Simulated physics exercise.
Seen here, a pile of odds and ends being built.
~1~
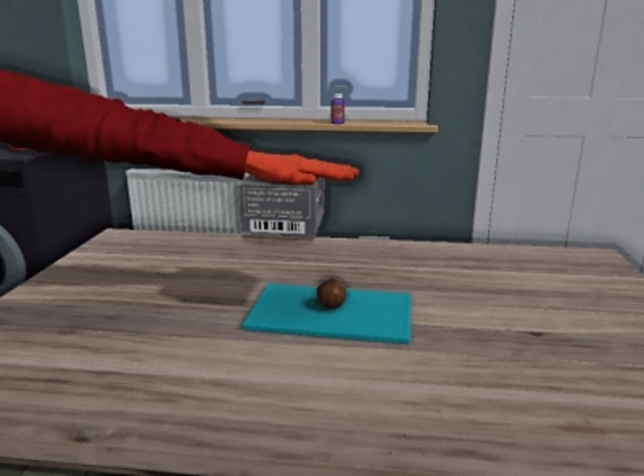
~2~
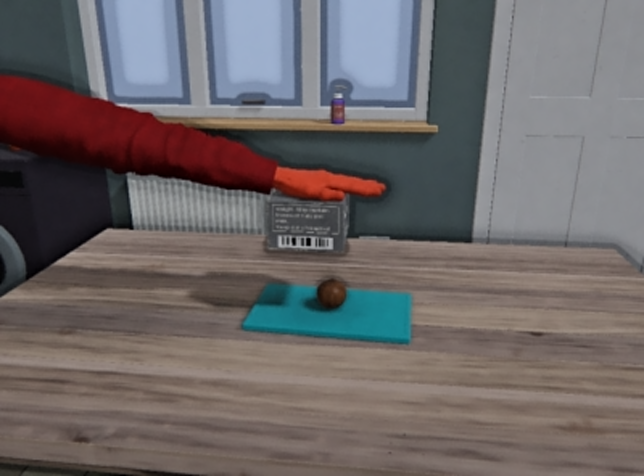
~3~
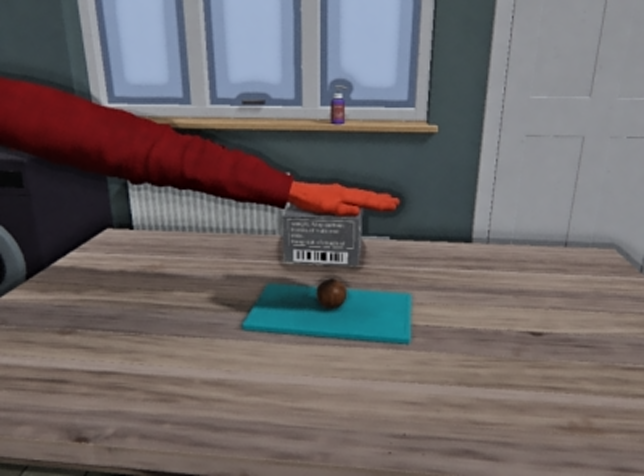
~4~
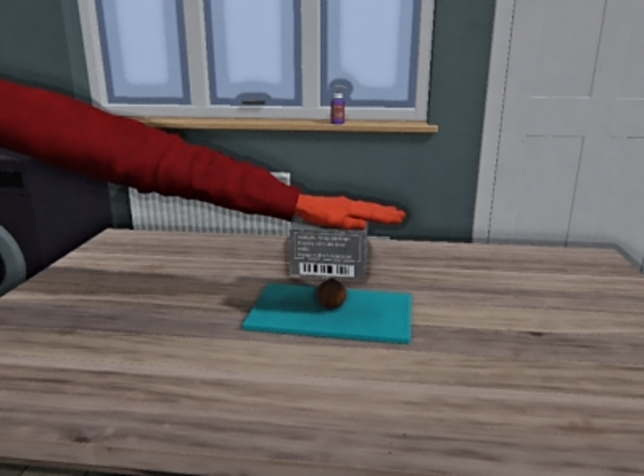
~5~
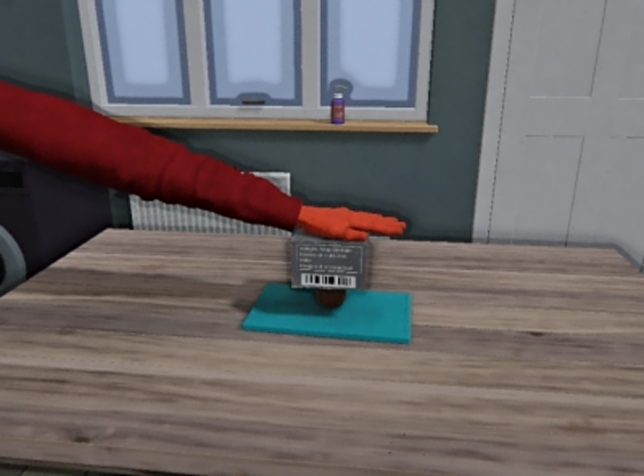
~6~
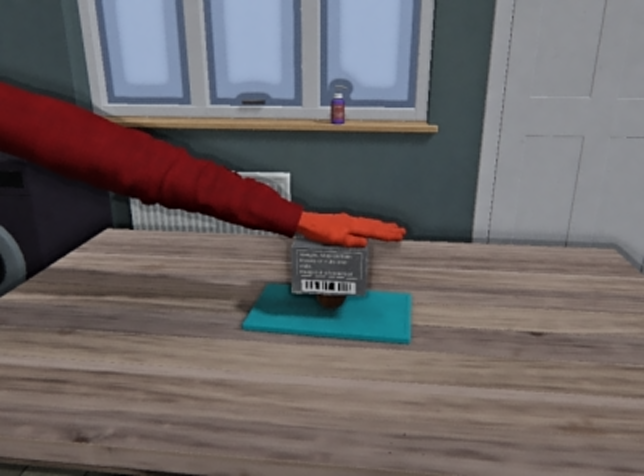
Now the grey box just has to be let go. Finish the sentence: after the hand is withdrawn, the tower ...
The tower topples over.
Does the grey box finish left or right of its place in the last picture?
Rightwards.
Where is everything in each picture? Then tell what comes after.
The first frame shows still above its spot; grey box (284, 200); brown onion (332, 293).
The second frame shows still above its spot; grey box (311, 215); brown onion (332, 293).
The third frame shows still above its spot; grey box (325, 229); brown onion (332, 293).
The fourth frame shows still above its spot; grey box (331, 241); brown onion (332, 293).
The fifth frame shows still above its spot; grey box (332, 252).
The sixth frame shows in place under the hand; grey box (332, 258).
Then, 0.70 s on from there, grey box turned 52° from how it was put near (364, 268).
Then, 0.80 s on from there, grey box now fallen.
In the end, fallen, grey box; the other 2 unmoved. At the end, from the last picture's camera, grey box near (398, 280). The pile loses its balance.
